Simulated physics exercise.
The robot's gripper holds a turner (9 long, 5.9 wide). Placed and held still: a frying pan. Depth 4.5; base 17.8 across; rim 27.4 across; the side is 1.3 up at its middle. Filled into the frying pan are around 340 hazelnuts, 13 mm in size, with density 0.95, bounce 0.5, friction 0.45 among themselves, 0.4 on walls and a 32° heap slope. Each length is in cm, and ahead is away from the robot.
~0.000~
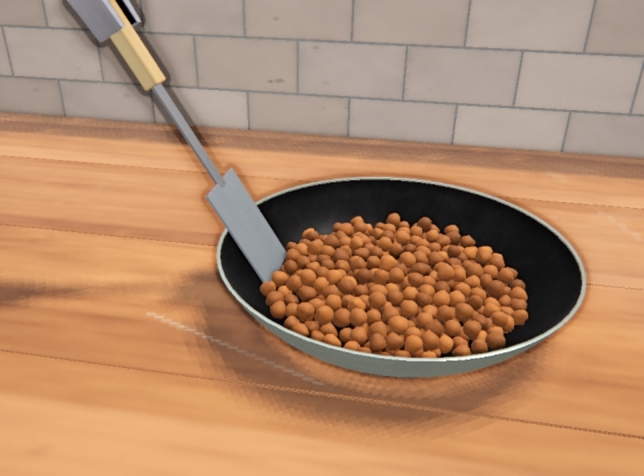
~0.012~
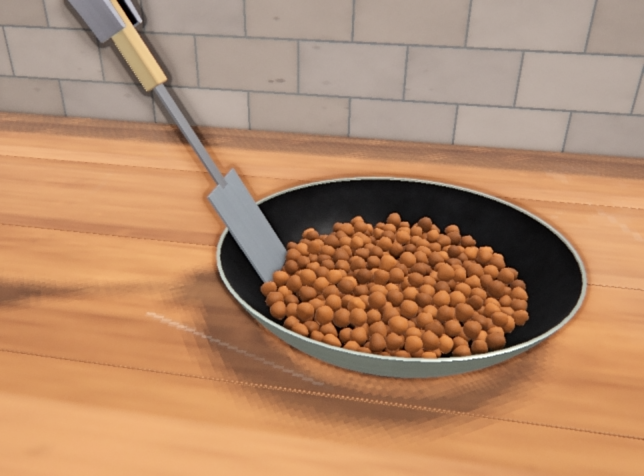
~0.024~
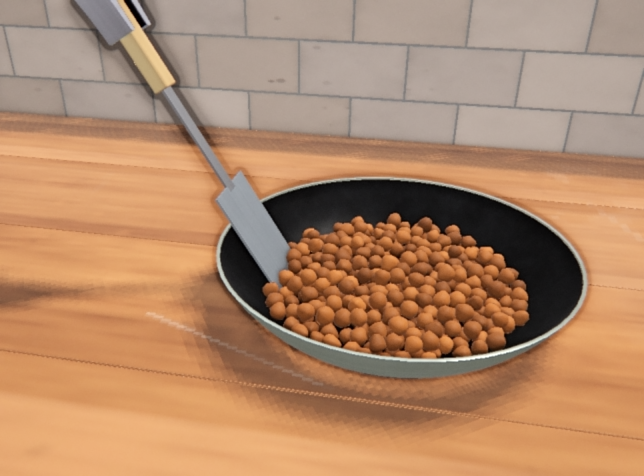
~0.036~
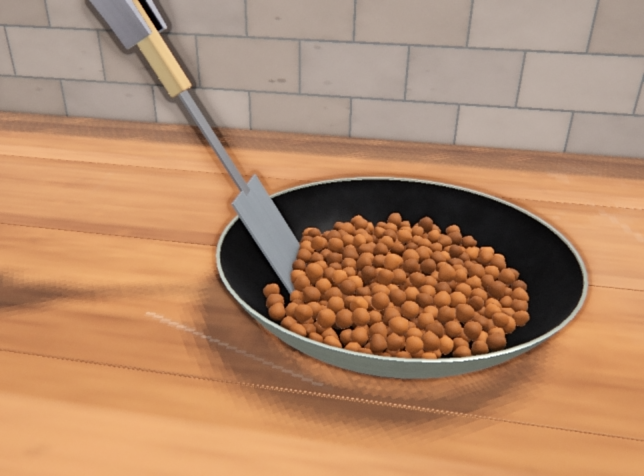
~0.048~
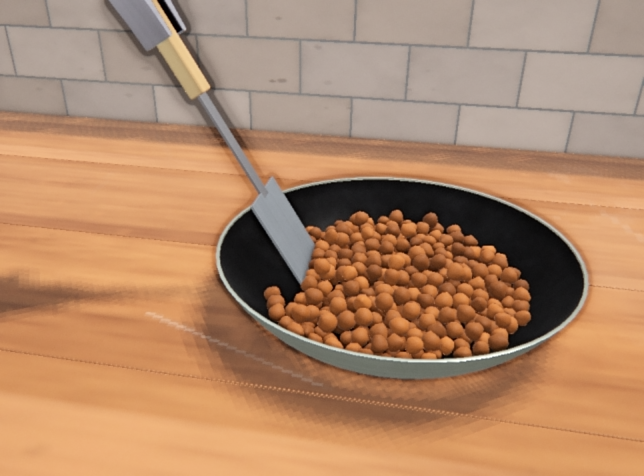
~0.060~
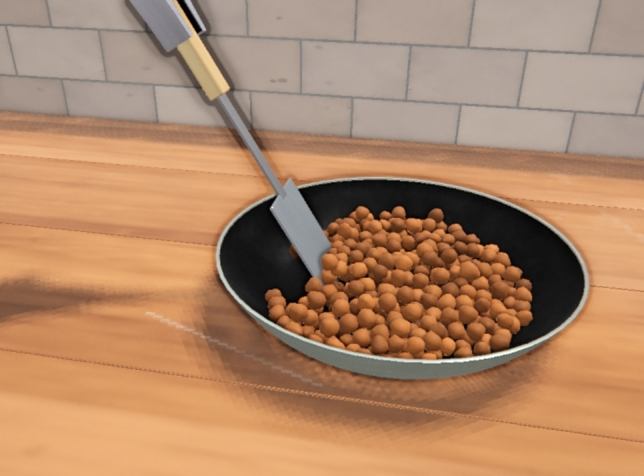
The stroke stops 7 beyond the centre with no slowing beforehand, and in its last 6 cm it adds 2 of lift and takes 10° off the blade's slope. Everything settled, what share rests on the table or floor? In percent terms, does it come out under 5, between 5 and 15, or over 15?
It comes out between 5 and 15 %.
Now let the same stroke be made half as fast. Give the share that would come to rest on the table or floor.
Near 0 %.
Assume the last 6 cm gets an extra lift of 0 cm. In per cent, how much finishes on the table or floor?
Roughly 5 percent of it.
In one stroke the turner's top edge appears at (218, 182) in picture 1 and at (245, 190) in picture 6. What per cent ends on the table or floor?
Off the vessel, on the table or floor: Some 0 percent.
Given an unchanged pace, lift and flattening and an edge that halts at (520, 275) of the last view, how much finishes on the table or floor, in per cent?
Something close to 20 in a hundred.
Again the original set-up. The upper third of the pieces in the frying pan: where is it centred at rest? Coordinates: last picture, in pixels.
I'd say around pixel (496, 288).
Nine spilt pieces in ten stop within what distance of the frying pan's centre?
About 50 cm.
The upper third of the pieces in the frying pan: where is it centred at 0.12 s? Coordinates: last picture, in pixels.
Roughly pixel (432, 271).
After 0.09 s, sloping 59°, highest piece 6 above the table; 344 in the frying pan.
After 0.12 s, sloping 56°, highest piece 8 above the table; 344 in the frying pan.
After 0.33 s, sloping 49°, highest piece 6 above the table; 308 in the frying pan, 34 on the table or floor, 2 on the blade or in flight.
After 1.38 s, sloping 49°, highest piece 4 above the table; 308 in the frying pan, 36 on the table or floor.
In the end, 308 in the frying pan, 36 on the table or floor. That is 10 % on the table or floor.
